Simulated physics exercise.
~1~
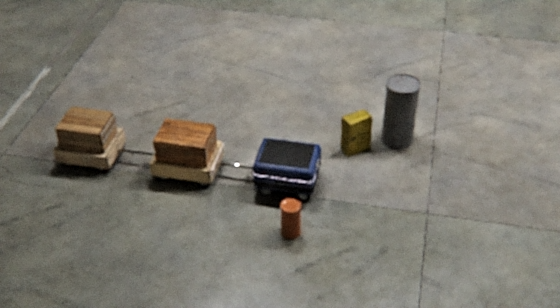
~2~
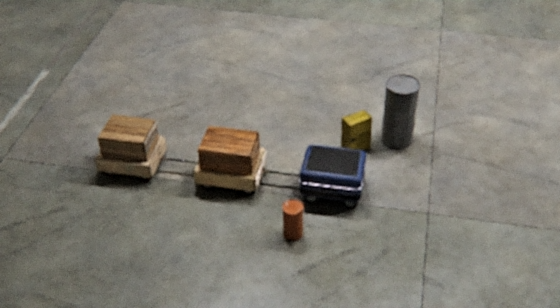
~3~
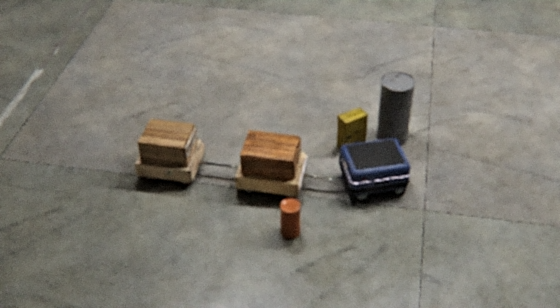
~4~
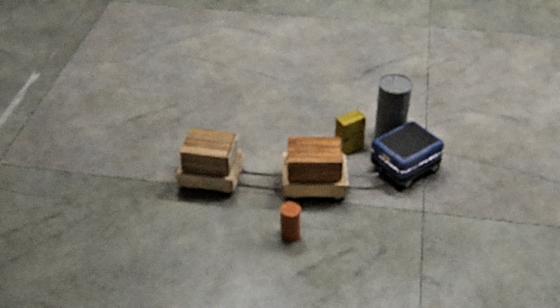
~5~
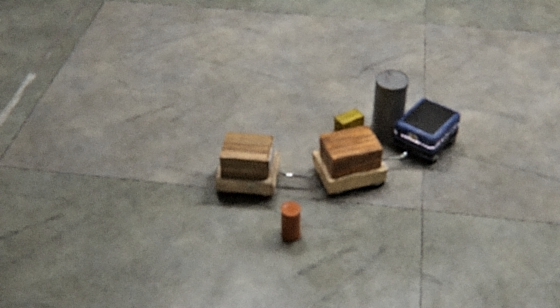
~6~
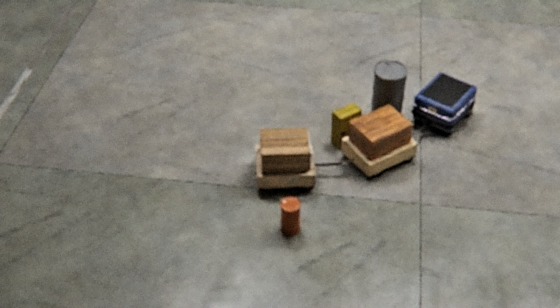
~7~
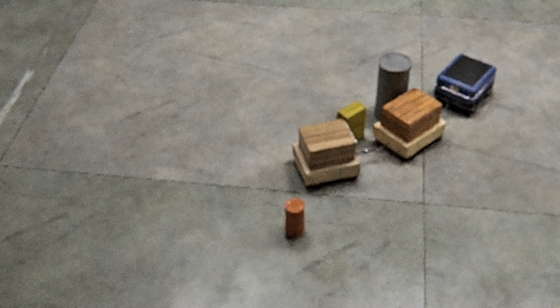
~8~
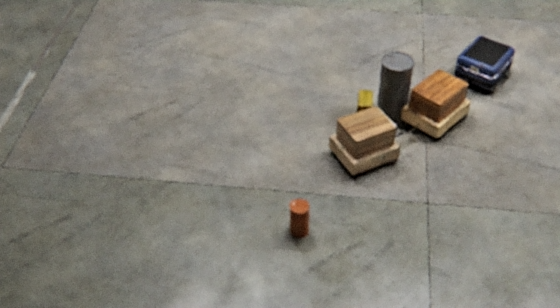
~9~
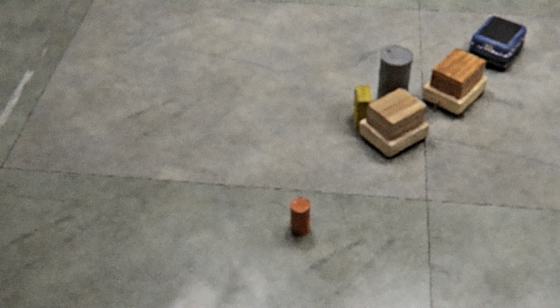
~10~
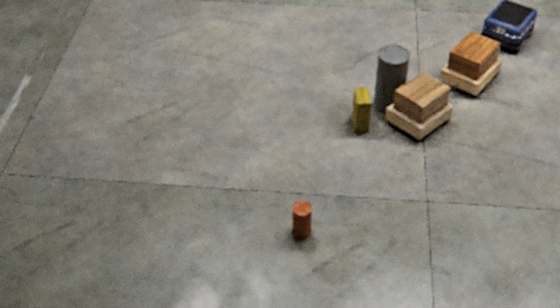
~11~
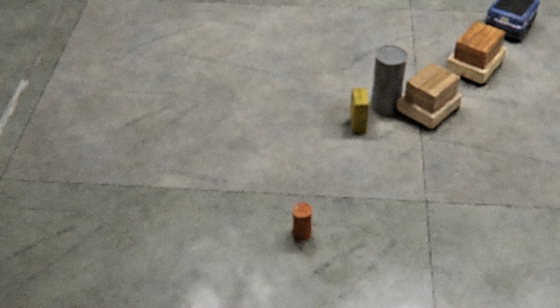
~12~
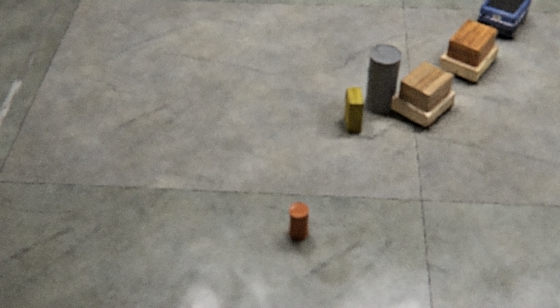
A blue robot tug pulled two carts loaded with wooden blocks rightward past an orange canister, then curved away toward the upper right, the carts cutting close by a yellow box and grey drum, which shifted slightly but stayed upright as the train stopped beyond.
